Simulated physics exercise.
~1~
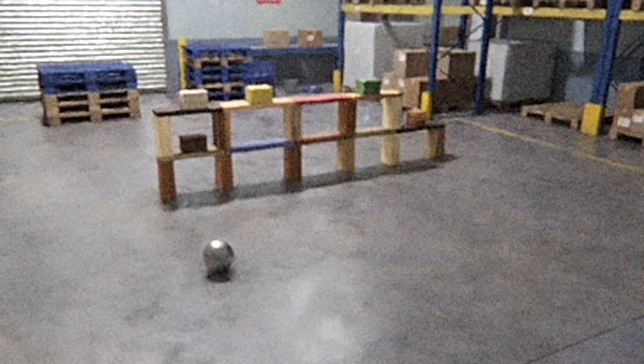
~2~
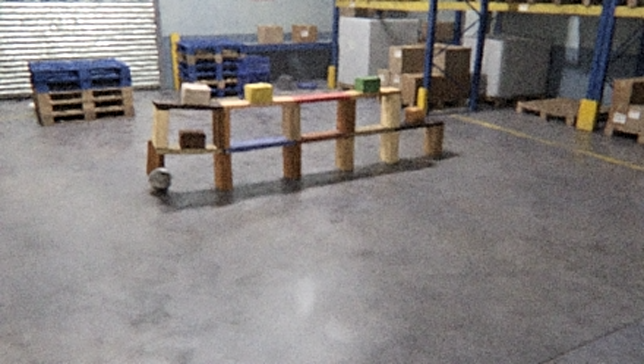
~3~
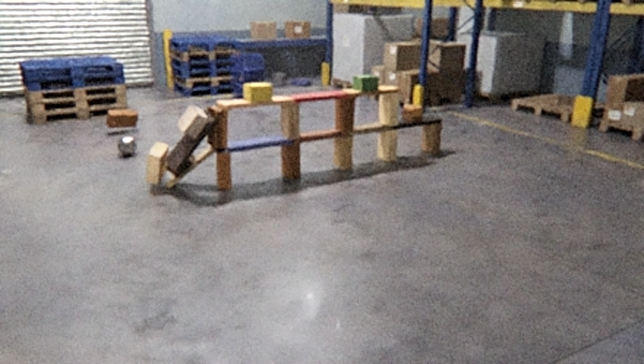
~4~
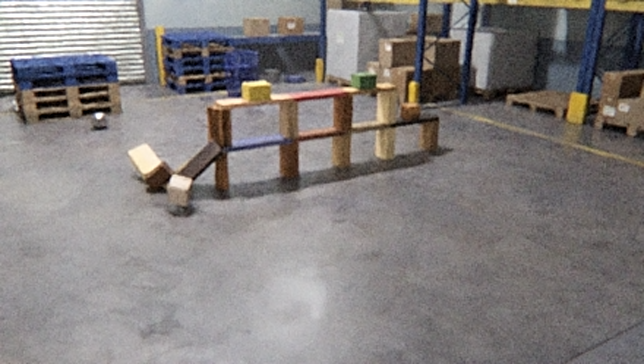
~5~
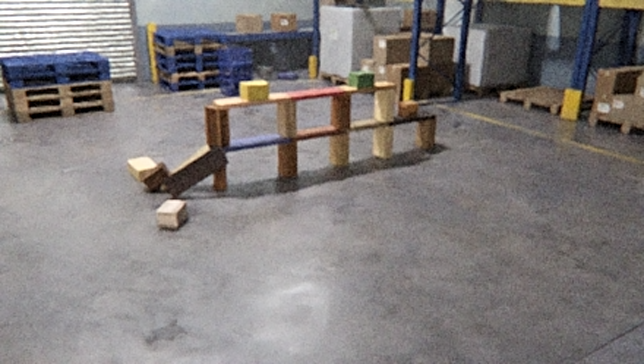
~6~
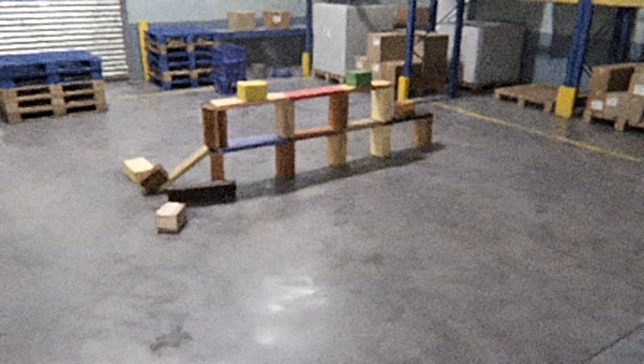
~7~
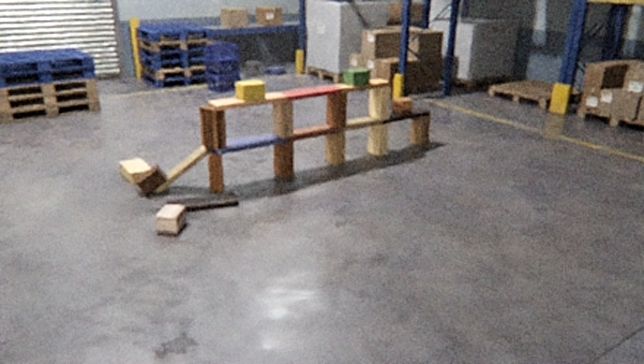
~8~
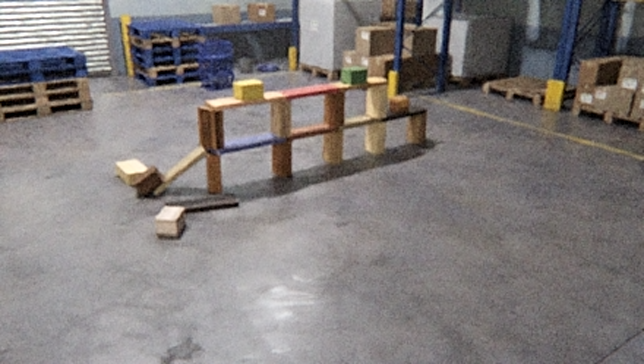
In a warehouse, a steel ball rolled into the left end of a long two-level block structure and carried on towards the back, toppling that end into a small heap while the rest, including the blue and red planks, stayed standing.
